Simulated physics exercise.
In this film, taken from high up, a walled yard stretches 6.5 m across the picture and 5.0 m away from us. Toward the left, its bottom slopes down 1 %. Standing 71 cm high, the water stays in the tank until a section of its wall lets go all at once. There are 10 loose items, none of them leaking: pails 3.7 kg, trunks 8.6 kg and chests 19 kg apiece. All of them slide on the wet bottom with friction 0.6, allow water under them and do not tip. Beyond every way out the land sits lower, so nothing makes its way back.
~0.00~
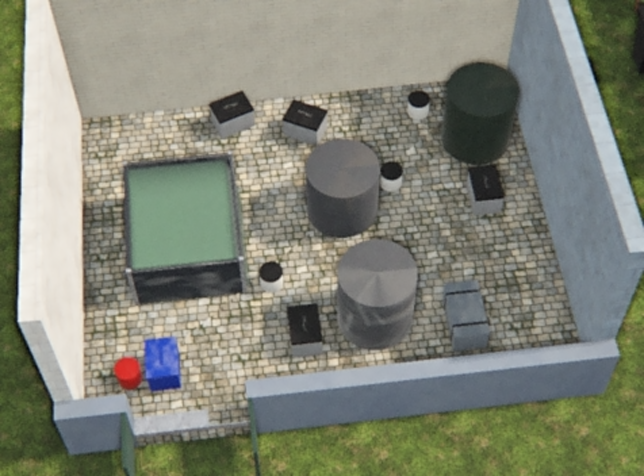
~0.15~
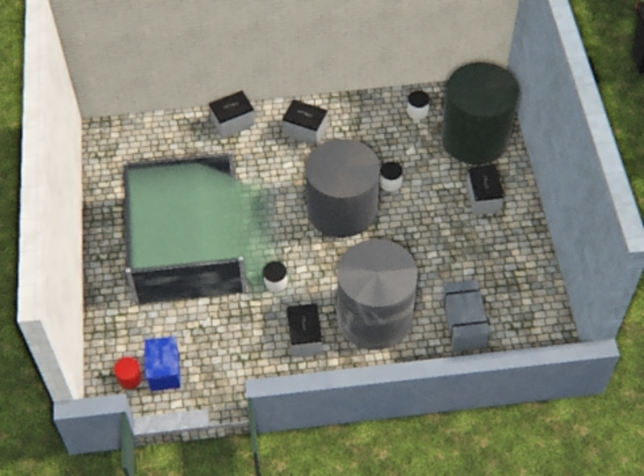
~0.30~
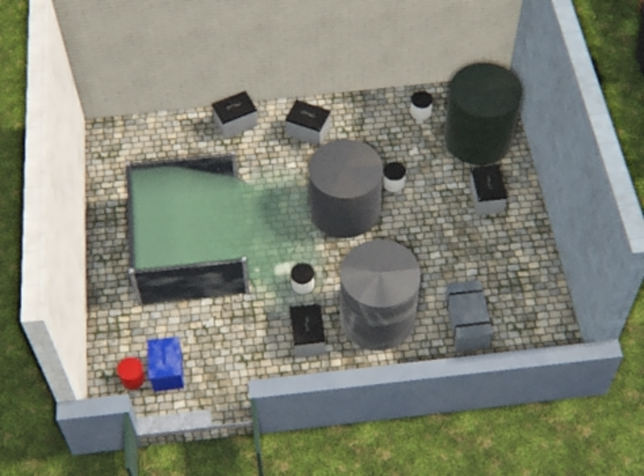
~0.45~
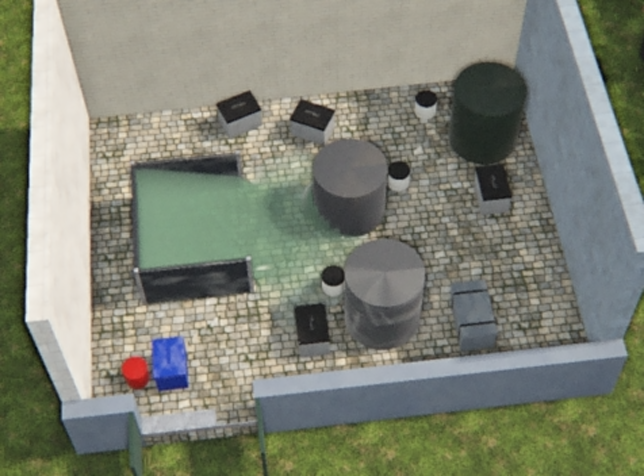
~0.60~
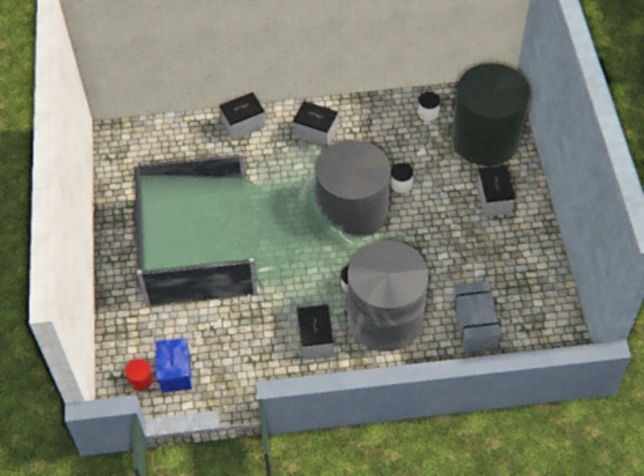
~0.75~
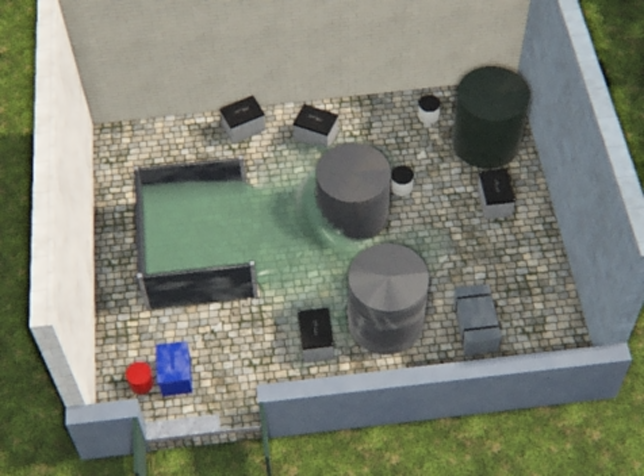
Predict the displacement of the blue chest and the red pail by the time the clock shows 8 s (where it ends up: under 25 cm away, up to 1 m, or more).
The blue chest will not really go anywhere, the red pail will not really go anywhere.
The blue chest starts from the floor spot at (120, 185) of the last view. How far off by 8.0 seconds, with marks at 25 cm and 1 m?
I'd say it does not really move.
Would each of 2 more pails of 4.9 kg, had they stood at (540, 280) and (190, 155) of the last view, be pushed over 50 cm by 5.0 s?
Respectively: Outside the limit and inside the limit.
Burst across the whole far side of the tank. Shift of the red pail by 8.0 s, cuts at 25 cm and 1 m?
What happens next is that the red pail gets swept a long way.
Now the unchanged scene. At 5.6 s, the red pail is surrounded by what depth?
Near 2 cm deep.
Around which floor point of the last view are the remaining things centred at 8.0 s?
Around (305, 249).
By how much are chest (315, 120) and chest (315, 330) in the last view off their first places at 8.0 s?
The first ends 30 cm from its start, the second 150 cm.
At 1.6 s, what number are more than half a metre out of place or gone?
I make it 2.
After 1.6 s the blue chest is near (173, 362), 0.0 m from its start, aground; the red pail is near (139, 373), 0.0 m from its start, aground; 0 of 10 are out; 1 afloat.
After 3.6 s the blue chest is near (165, 362), 0.1 m from its start, aground; the red pail is near (135, 373), 0.0 m from its start, aground; 0 of 10 are out; 5 afloat.
After 5.6 s the blue chest is near (165, 362), 0.1 m from its start, aground; the red pail is near (135, 373), 0.0 m from its start, aground; 0 of 10 are out; 5 afloat.
After 8.0 s the blue chest is near (165, 362), 0.1 m from its start, aground; the red pail is near (135, 373), 0.0 m from its start, aground; 0 of 10 are out; 4 afloat.
